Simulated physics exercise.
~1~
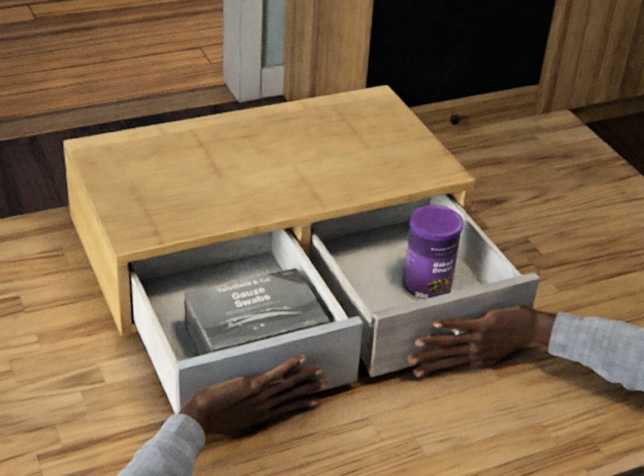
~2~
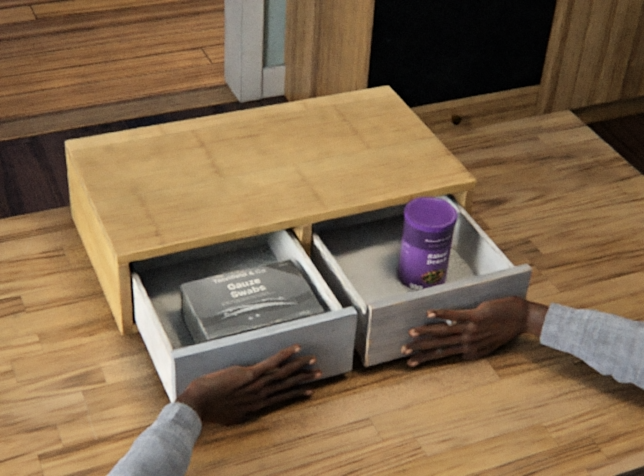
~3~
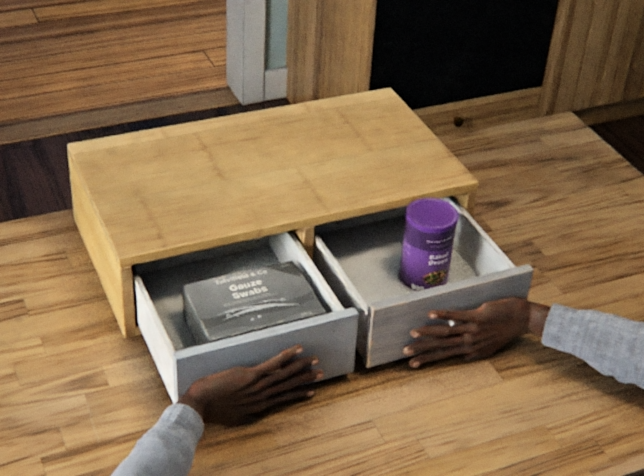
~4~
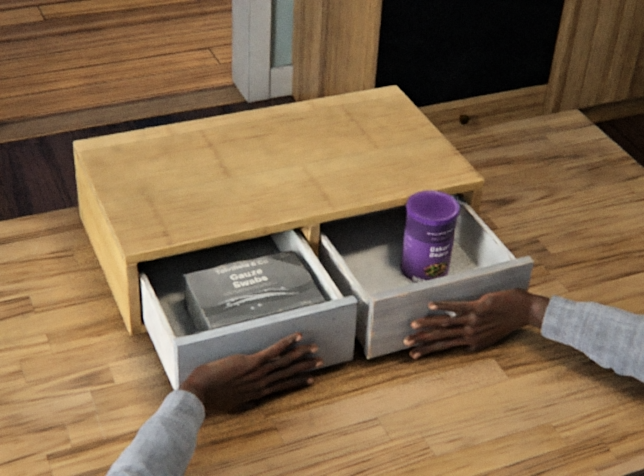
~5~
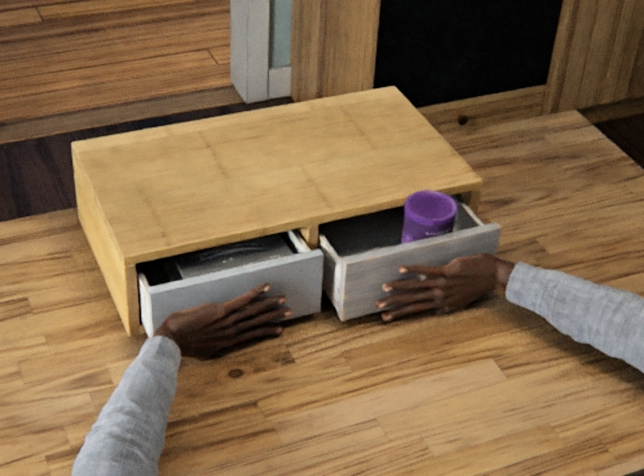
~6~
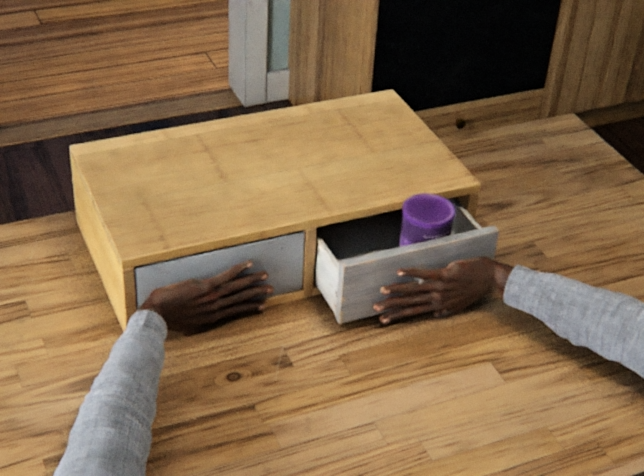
The left drawer slides fully shut under a hand, while the right stays partly open.
